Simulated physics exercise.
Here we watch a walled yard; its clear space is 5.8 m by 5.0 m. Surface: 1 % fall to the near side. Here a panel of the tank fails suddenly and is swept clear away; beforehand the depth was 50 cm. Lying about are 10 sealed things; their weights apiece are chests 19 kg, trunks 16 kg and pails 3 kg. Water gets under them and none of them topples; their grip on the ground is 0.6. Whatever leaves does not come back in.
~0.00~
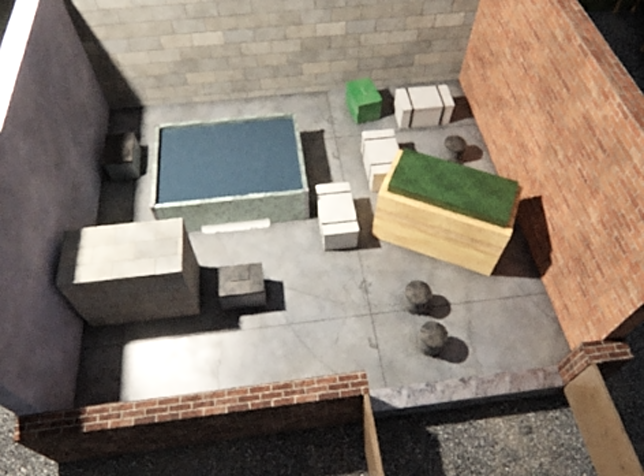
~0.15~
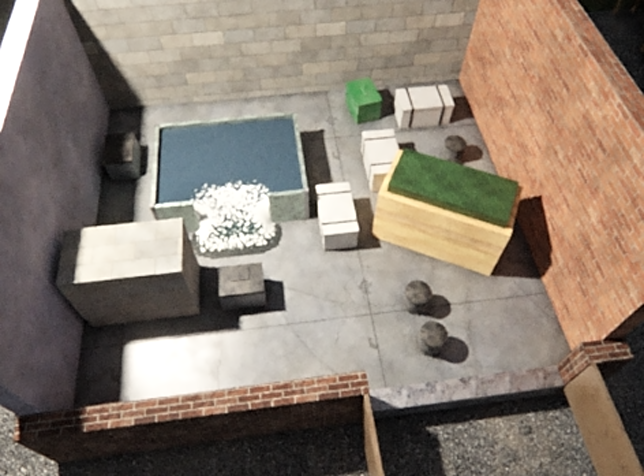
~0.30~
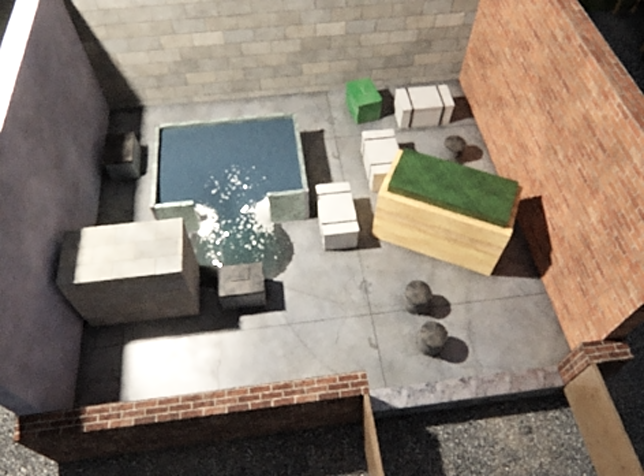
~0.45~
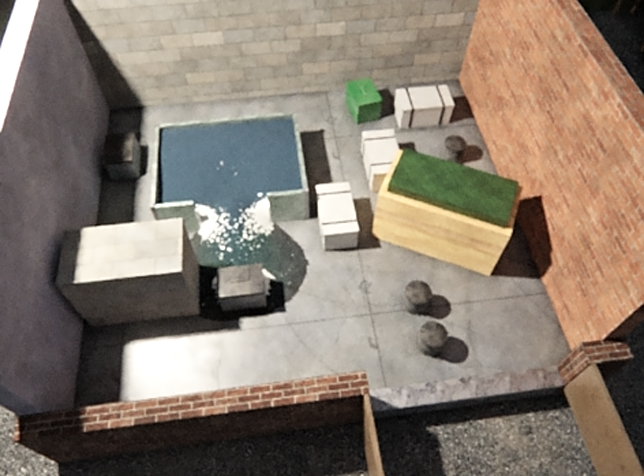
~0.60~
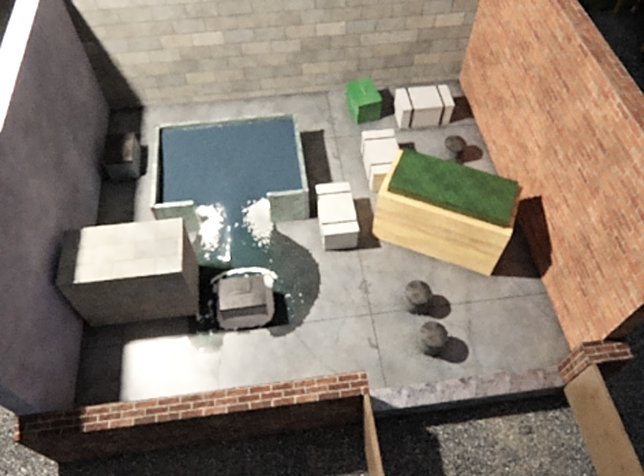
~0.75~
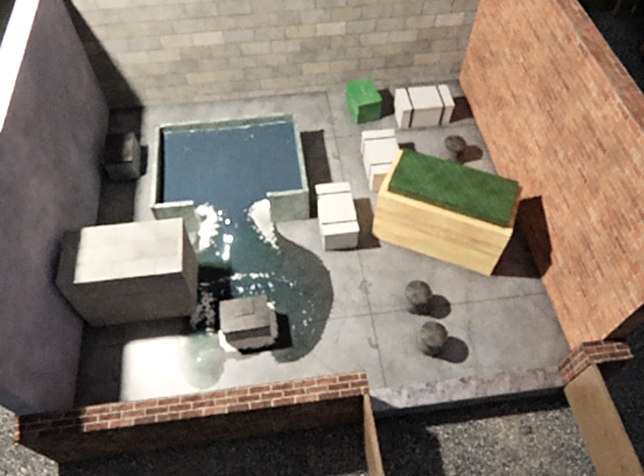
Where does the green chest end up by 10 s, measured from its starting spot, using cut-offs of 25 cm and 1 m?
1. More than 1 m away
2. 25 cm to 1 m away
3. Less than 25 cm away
The answer is 3.
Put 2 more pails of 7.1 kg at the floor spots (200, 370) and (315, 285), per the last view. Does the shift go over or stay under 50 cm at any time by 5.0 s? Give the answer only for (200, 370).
It ends up beyond that.
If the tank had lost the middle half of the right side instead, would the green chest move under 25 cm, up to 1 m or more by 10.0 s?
Result: Green chest displaced a little.
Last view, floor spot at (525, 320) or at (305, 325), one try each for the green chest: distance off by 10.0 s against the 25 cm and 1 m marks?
Try one, it keeps its spot; try two, it is swept a long way.
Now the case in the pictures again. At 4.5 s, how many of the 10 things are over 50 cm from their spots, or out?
Count then: 3.
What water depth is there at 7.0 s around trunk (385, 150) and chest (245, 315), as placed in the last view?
Depth approx. 1 cm / 7 cm.
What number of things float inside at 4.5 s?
By my count, 2.
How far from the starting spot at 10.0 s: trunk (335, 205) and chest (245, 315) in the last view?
In that order: 0 cm, 300 cm.
After 2.0 s the green chest is near (364, 91), 0.0 m from its start, aground; 0 of 10 are out; 1 afloat.
After 4.5 s the green chest is near (364, 91), 0.0 m from its start, aground; 0 of 10 are out; 2 afloat.
After 7.0 s the green chest is near (364, 91), 0.0 m from its start, aground; 0 of 10 are out; 1 afloat.
After 10.0 s the green chest is near (364, 91), 0.0 m from its start, aground; 1 of 10 are out; 0 afloat.
